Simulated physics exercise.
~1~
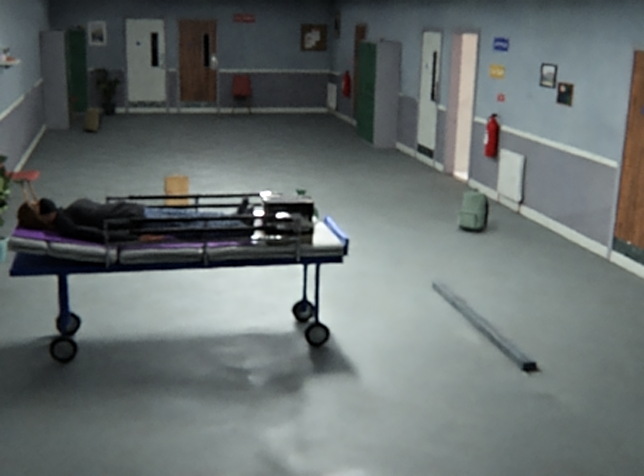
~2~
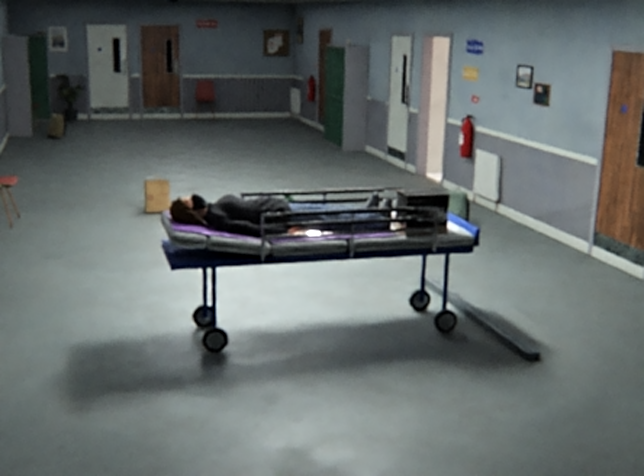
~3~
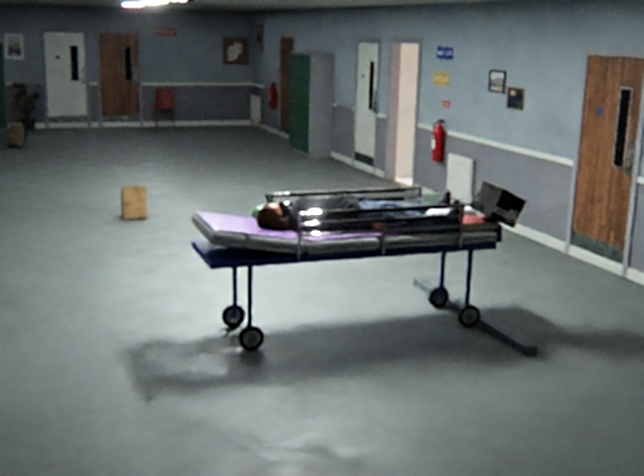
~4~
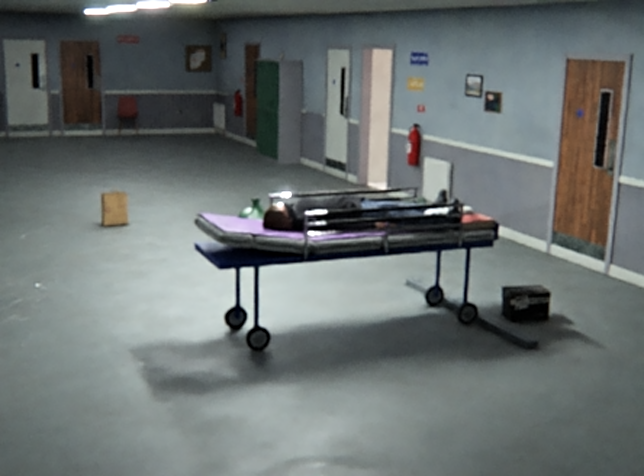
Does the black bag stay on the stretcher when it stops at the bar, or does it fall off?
It falls off. The black bag tips over the right end of the stretcher and ends up on the floor, while the person stays lying on top.
